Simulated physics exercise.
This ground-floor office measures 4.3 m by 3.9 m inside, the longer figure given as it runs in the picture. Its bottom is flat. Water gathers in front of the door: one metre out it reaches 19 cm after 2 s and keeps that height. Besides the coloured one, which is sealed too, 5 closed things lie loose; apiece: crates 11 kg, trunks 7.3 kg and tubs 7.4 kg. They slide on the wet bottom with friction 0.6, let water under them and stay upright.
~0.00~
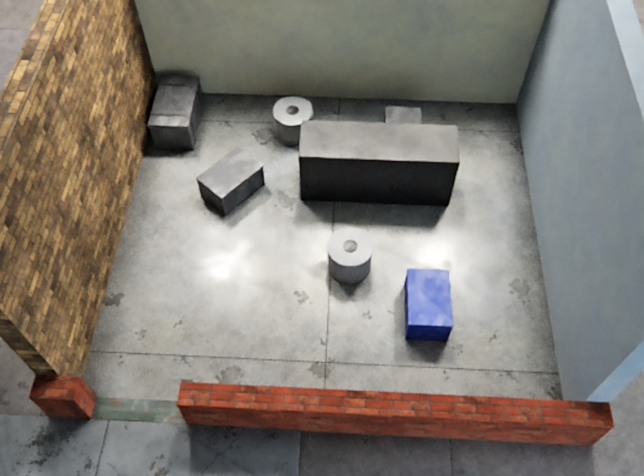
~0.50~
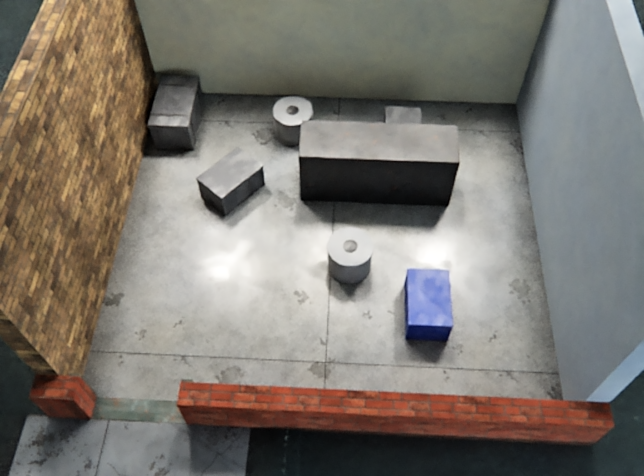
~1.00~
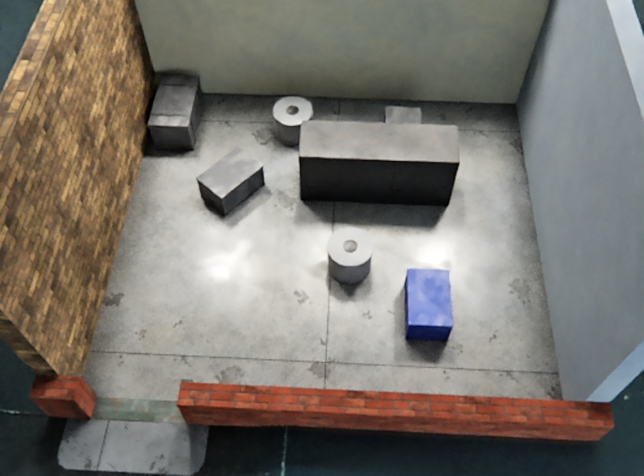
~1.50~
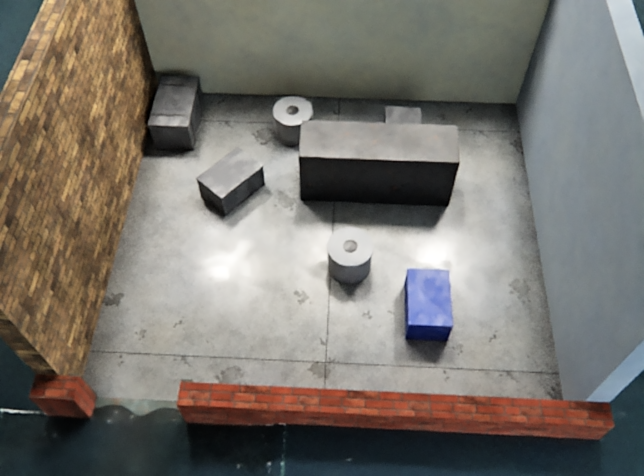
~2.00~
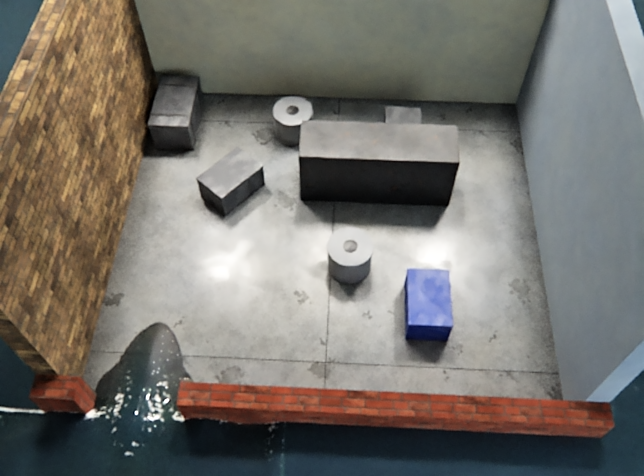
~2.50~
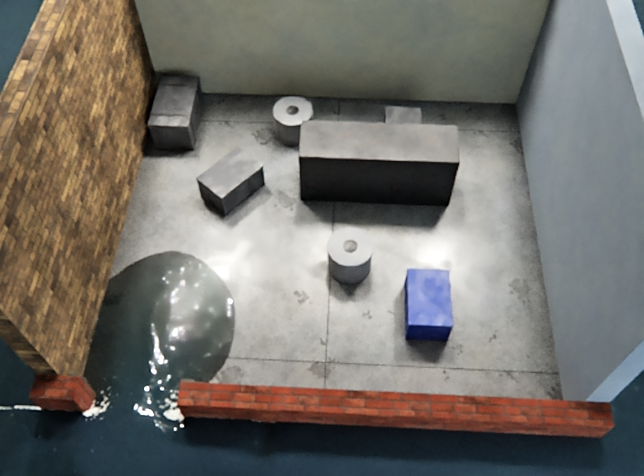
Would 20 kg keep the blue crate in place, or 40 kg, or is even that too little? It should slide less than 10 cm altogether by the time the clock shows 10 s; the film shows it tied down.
Verdict: The lower weight is enough.
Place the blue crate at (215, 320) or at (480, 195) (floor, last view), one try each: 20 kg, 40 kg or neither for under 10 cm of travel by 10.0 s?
In turn: Either load holds; the smaller is enough.
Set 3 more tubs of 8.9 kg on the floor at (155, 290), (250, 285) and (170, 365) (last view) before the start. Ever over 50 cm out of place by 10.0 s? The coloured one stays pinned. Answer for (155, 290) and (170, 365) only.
In turn: More, more.
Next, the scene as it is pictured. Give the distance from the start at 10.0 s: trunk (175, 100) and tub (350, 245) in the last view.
In that order: 250 cm, 0 cm.
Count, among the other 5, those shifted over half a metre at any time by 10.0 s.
4 of them.
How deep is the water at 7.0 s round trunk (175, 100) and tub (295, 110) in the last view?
About 10 and 6 cm.
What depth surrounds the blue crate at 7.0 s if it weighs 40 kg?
About 1 cm.
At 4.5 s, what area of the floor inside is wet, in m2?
Some 8.0 m2.
After 3.5 s the blue crate would be 0 cm from its start with 20 kg and 0 cm from its start with 40 kg; 0 cm of water round it then.
After 4.5 s the blue crate would be 0 cm from its start with 20 kg and 0 cm from its start with 40 kg; 0 cm of water round it then.
After 7.0 s the blue crate would be 0 cm from its start with 20 kg and 0 cm from its start with 40 kg; 1 cm of water round it then.
After 10.0 s the blue crate would be 0 cm from its start with 20 kg and 0 cm from its start with 40 kg; 1 cm of water round it then.
